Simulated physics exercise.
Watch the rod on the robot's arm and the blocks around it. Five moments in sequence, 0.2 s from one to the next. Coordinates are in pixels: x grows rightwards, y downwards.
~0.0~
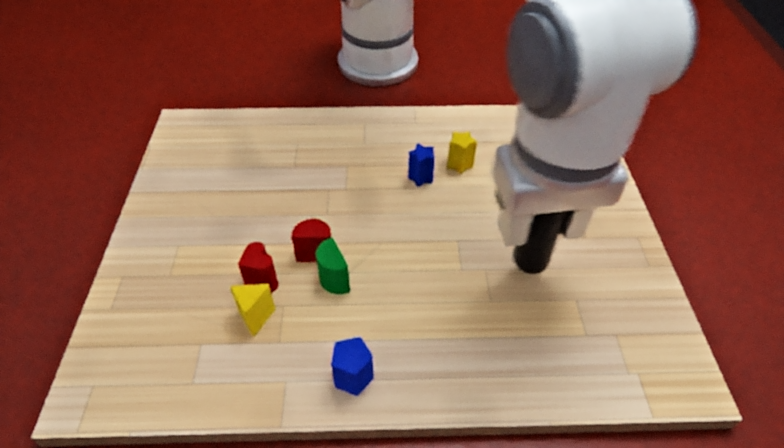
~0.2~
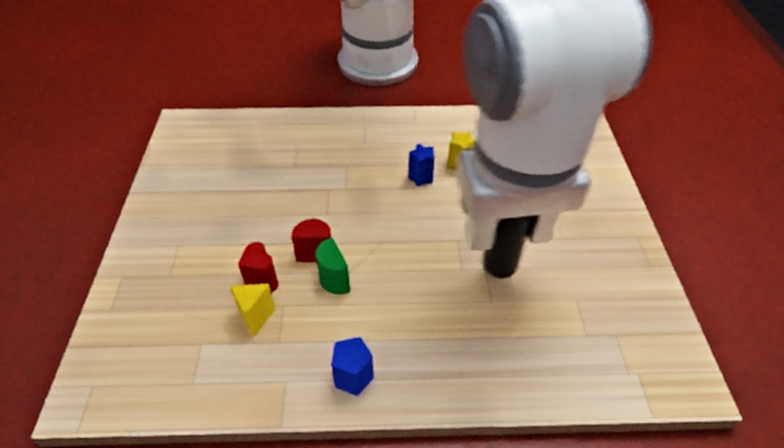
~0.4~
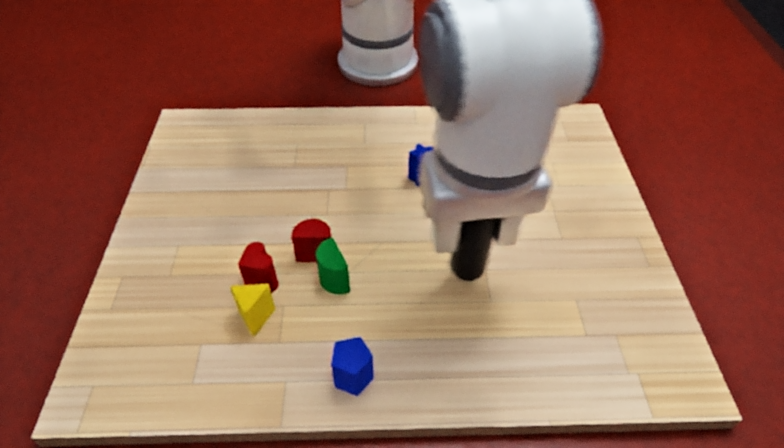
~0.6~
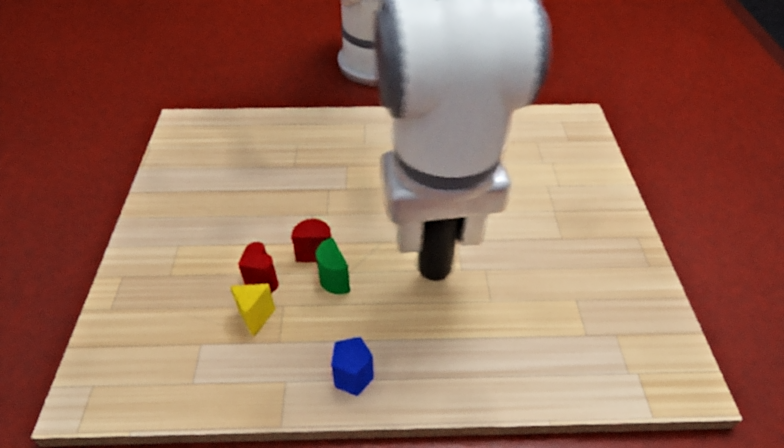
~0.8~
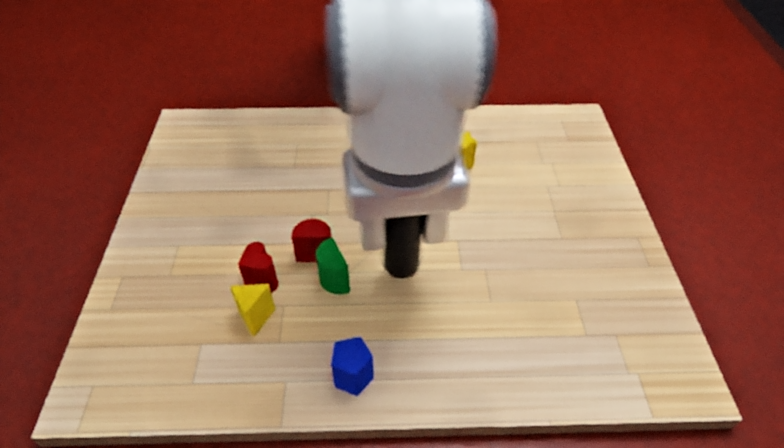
A white robot arm with a black rod reaches over a pale wooden board on a red surface, seen from above at an angle. Red, green and yellow blocks cluster left of centre, a blue pentagonal block sits near the front, and small blue and yellow blocks stand toward the back. The arm glides steadily leftward, briefly hiding the back blocks, while every block and the camera stay still.
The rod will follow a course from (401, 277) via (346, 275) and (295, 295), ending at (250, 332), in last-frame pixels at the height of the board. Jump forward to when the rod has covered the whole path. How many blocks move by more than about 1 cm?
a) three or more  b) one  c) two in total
Choice a: Three or more.
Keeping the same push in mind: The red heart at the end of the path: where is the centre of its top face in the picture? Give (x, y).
It is going to be at (230, 262).
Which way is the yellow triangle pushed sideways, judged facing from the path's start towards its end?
The yellow triangle is shifted sideways to the left, facing along the path from start to end.
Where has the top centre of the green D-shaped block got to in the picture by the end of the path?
At the end it should sit near (222, 290).
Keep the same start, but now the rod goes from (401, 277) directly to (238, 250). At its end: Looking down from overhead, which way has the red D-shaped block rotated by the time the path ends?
If we look at it from overhead, the red D-shaped block pivots clockwise.
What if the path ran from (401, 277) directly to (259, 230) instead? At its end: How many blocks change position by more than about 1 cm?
Count: 1.
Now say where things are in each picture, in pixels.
The first picture shows tip of the rod (530, 261), middles of tops, yellow triangle (248, 294), red heart (255, 256), red D-shaped block (312, 229), green D-shaped block (331, 255).
The second picture shows rod (499, 265), nothing pushed.
The third picture shows rod (468, 268), nothing pushed.
The fourth picture shows rod (435, 268), nothing pushed.
The fifth picture shows rod (401, 266), yellow triangle (248, 294), red heart (255, 256), red D-shaped block (312, 229), green D-shaped block (331, 255).
The first path, step by step. One third of the way, rod (344, 263); green D-shaped block (313, 257).
Two thirds of the way, rod (292, 284); yellow triangle (243, 300), turned 25° clockwise; red heart (238, 258), turned 55° clockwise; green D-shaped block (258, 276).
At the end, rod (246, 321); yellow triangle (210, 326), turned 40° clockwise; red heart (230, 262), turned 100° clockwise; red D-shaped block unmoved; green D-shaped block (222, 290), turned 55° clockwise.
